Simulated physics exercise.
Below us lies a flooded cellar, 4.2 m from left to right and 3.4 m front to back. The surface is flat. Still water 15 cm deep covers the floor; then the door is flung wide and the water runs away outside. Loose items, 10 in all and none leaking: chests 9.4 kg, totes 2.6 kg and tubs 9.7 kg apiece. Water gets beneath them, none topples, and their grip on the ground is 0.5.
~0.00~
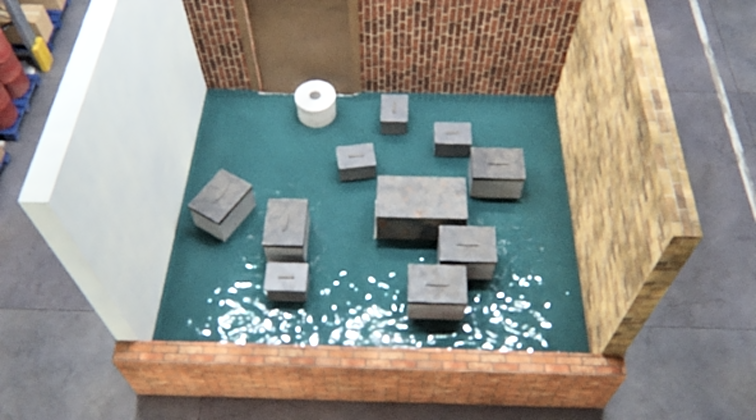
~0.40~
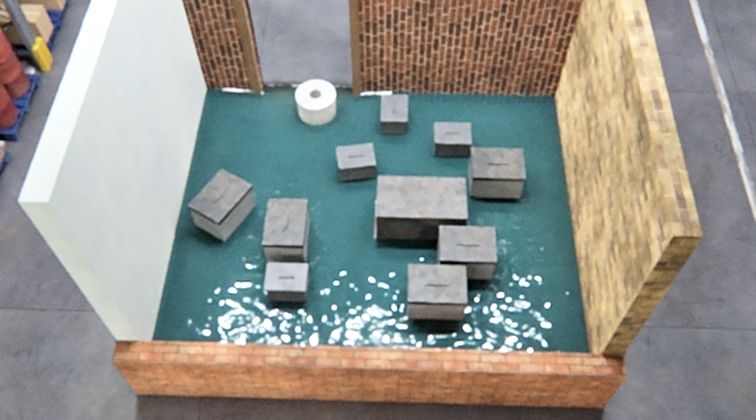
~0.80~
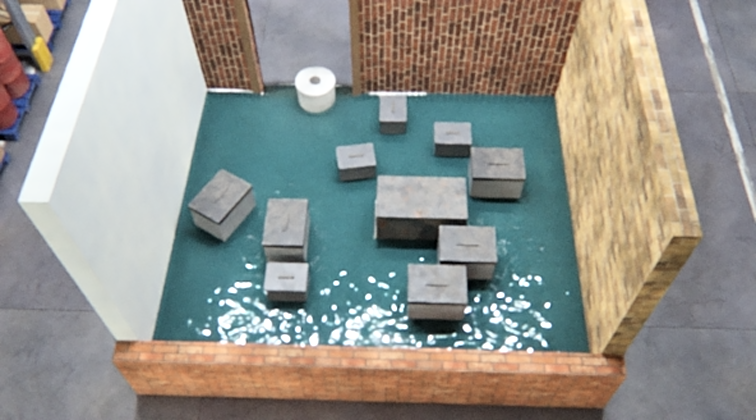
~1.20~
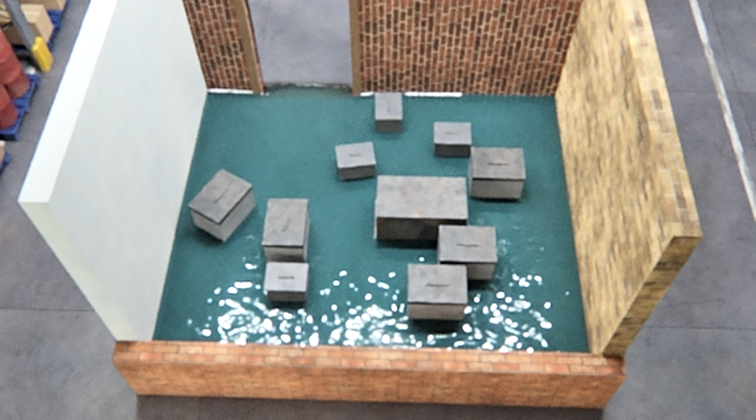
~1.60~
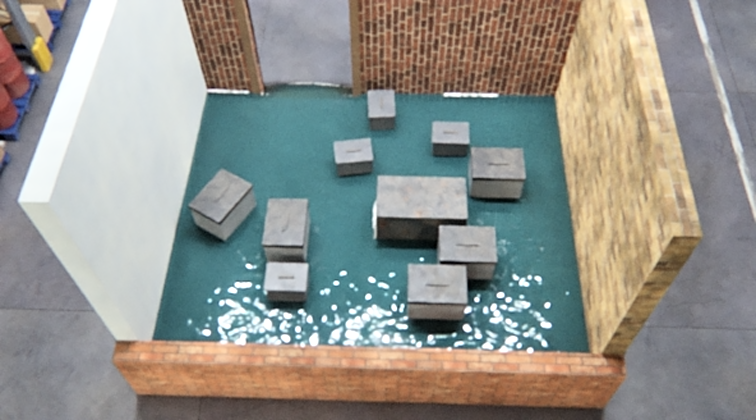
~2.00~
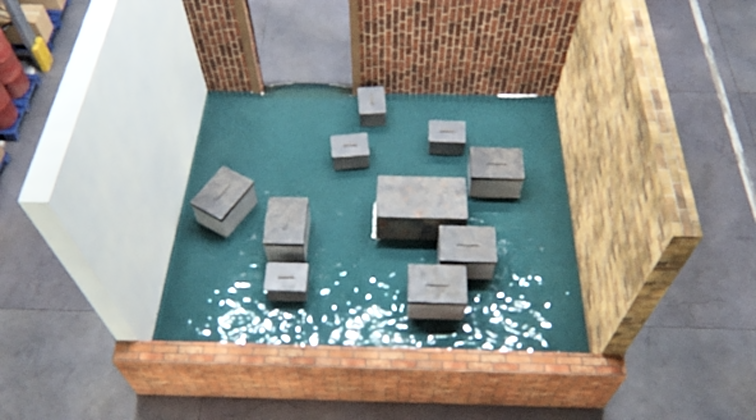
The brown door at the back of a flooded brick-walled room vanished, then the white roll slipped out through the gap, and a few small gray boxes at the rear drifted slightly toward the opening.
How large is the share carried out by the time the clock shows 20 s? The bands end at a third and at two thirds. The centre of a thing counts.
That comes to at least two thirds.
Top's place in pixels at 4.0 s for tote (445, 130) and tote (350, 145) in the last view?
Near (417, 123) and (326, 114).
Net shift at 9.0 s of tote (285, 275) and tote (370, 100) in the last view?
In that order: 80 cm, washed out.
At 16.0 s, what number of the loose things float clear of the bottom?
3 of them.
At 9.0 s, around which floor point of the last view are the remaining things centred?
At about (342, 204).
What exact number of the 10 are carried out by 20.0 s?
8 of them.
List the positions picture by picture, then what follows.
In the first frame, a tote at (394, 108) floats; a tote at (356, 156), afloat; 15 cm deep round most things; 0 of 10 have shifted.
In the second frame, a tote at (394, 108), afloat; a tote at (356, 156), afloat; about 2010 L in view; 0 of 10 have shifted.
In the third frame, a tote at (393, 107) floats; a tote at (356, 156) floats; 15 cm deep round most things; 1 of 10 have shifted.
In the fourth frame, a tote at (389, 106), afloat, 8 cm from its start; a tote at (355, 155) floats; 15 cm deep round most things; 2 of 10 have shifted.
In the fifth frame, a tote at (381, 103) floats, 17 cm from its start; a tote at (353, 151), afloat, 9 cm from its start; 15 cm deep round most things; 3 of 10 have shifted.
In the sixth frame, a tote at (372, 100), afloat, 29 cm from its start; a tote at (350, 145), afloat, 18 cm from its start; 14 cm deep round most things; 5 of 10 have shifted.
After 4.0 s 2 of 10 are out; 8 afloat.
After 9.0 s 4 of 10 are out; 6 afloat.
After 16.0 s 7 of 10 are out; 3 afloat.
After 20.0 s 8 of 10 are out; 2 afloat.
